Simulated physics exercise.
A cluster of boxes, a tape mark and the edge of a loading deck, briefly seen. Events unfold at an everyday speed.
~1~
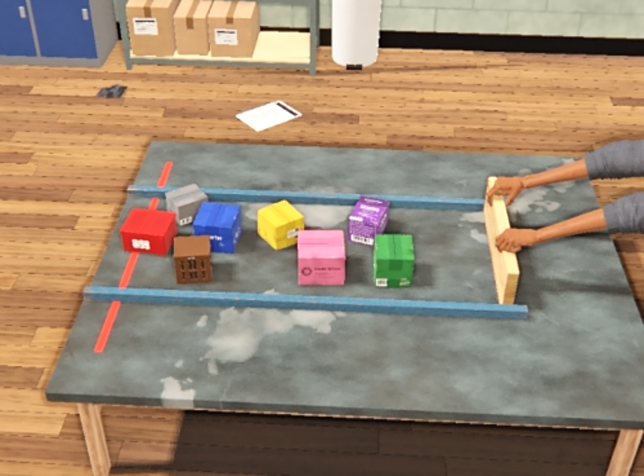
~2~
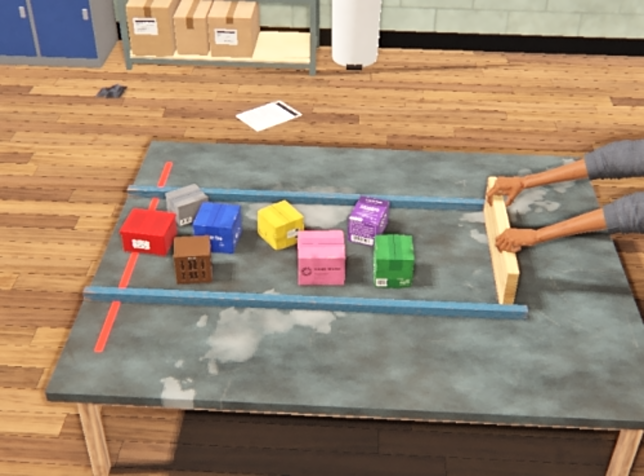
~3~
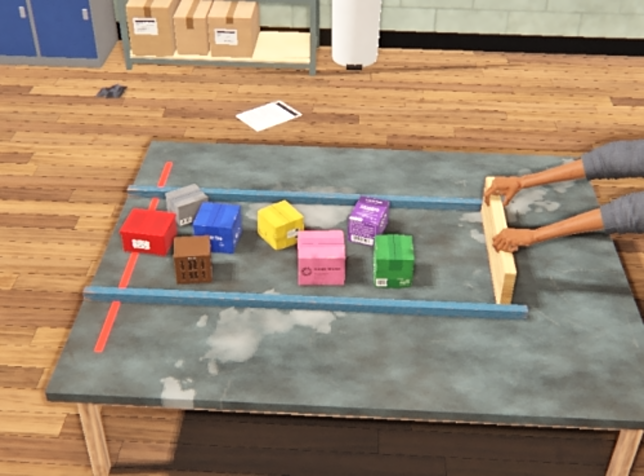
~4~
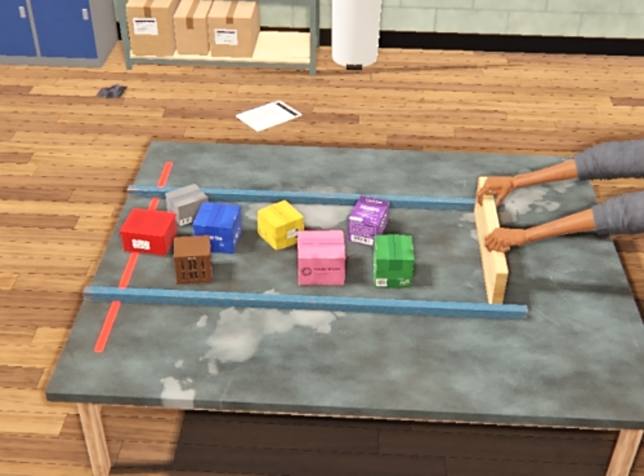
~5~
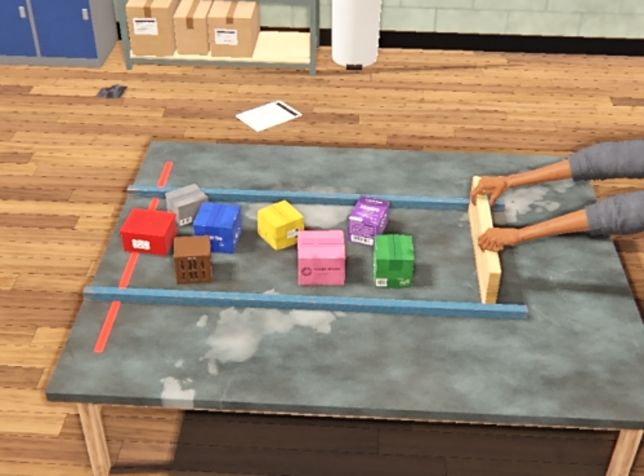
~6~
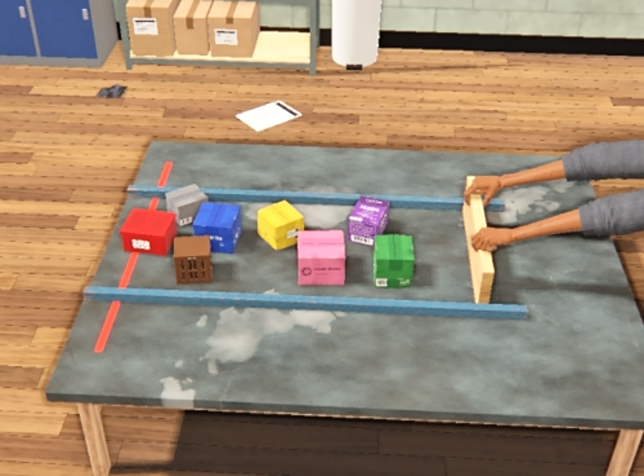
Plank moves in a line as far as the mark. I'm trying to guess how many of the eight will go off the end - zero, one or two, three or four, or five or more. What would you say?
I would say five or more.
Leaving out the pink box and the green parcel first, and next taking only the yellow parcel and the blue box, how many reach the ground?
The first removal gives 4, the second gives 4.
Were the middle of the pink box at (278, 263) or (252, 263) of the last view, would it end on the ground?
In turn it slips off; slips off.
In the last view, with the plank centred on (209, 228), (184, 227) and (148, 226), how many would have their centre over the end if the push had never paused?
Respectively, 1, 3 and 6.
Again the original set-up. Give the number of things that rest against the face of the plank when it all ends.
2 touch it.
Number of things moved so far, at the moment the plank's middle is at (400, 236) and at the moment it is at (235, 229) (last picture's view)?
The first count is 1, and then it's 8.
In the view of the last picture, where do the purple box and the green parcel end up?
In the last picture the purple box sits around (130, 213) and the green parcel around (111, 249).
Early on, none off yet; red tote at rest near (150, 232); grey box at rest near (187, 205); brown crate at rest near (193, 260).
Finally, the number that fall off is five or more; lost, pink box, yellow parcel, blue box, brown crate, grey box and red tote.
